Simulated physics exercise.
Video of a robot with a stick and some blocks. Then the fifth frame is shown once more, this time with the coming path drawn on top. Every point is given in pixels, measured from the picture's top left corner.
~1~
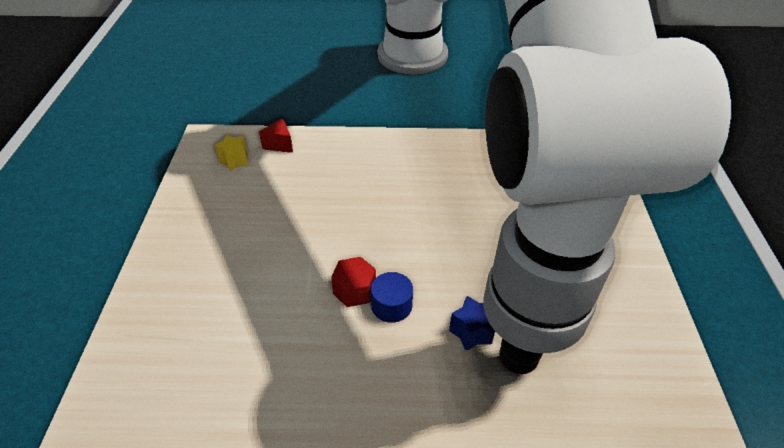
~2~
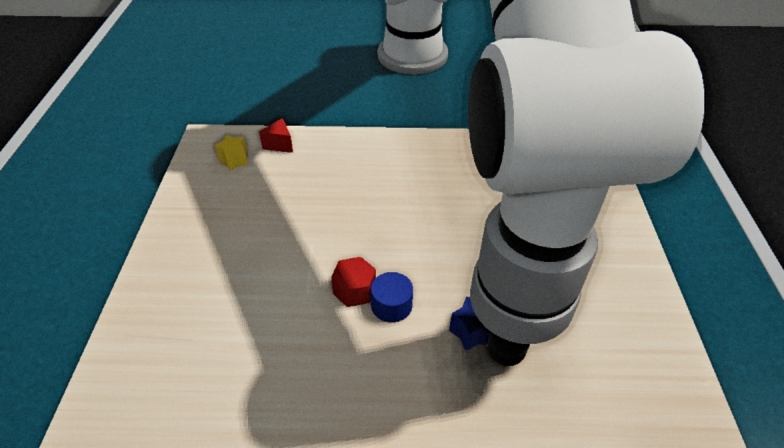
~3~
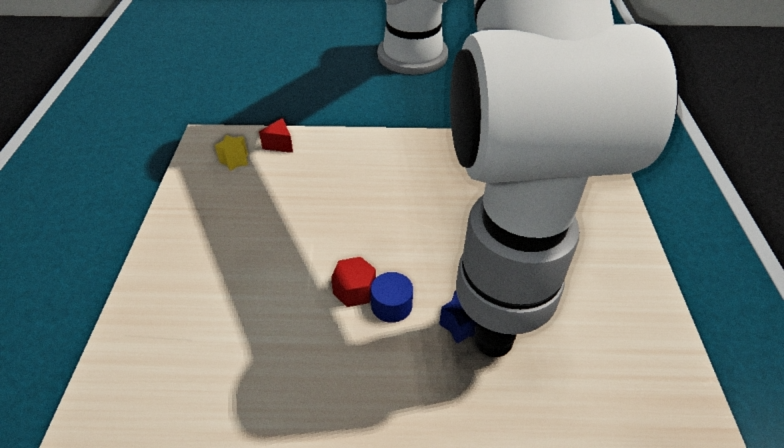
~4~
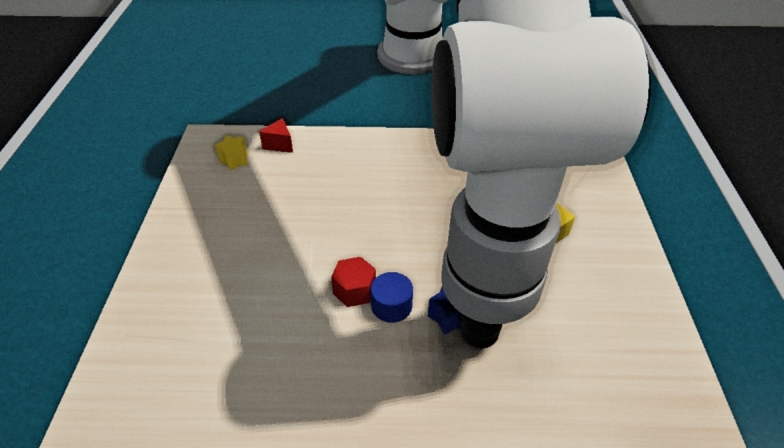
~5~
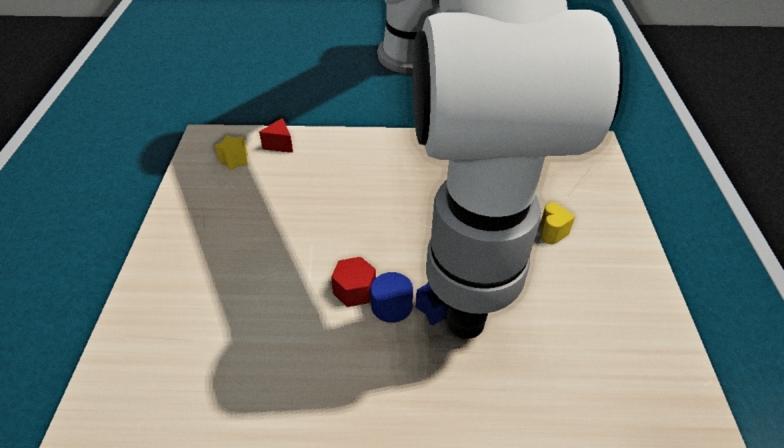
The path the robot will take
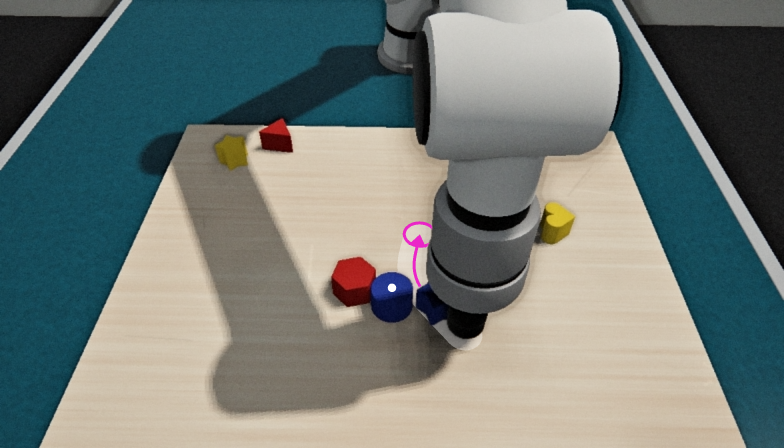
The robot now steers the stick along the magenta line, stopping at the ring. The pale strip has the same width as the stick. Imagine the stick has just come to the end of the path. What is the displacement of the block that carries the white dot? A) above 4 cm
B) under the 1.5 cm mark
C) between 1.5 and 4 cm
It's B.
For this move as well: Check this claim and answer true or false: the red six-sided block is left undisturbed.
The statement is true.
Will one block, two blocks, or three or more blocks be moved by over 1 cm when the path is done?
The answer is one block, counting only moves over 1 cm.
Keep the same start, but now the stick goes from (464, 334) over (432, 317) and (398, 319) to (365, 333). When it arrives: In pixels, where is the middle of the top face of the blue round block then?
Its top centre lands on (339, 290).
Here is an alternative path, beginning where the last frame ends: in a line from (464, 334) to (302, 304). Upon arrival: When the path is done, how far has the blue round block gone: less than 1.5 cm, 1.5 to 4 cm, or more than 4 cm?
The best fit is over 4 cm.
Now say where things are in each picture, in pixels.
Stick tip at (519, 358); block tops, red six-sided block at (353, 272); blue round block at (392, 288); blue star block at (476, 314), in the first frame.
Stick at (506, 350); blocks unchanged, in the second frame.
Stick at (493, 342); blue star block partly hidden, in the third frame.
Stick at (480, 333); blue star block partly hidden, in the fourth frame.
Stick at (466, 324); red six-sided block at (353, 272); blue round block at (392, 288); blue star block partly hidden, in the fifth frame.
Path on the board, from (464, 334) over (432, 301) and (414, 267) to (420, 234); the dot is on the blue round block.
The first path, step by step. One third of the way, stick at (433, 291); blue round block at (388, 286); blue star block at (416, 260), turned 15° anticlockwise.
Two thirds of the way, stick at (415, 256); blue round block at (388, 286); blue star block at (396, 230), turned 20° anticlockwise.
At the end, stick at (421, 224); red six-sided block in place; blue round block at (388, 286); blue star block at (390, 214), turned 65° anticlockwise.
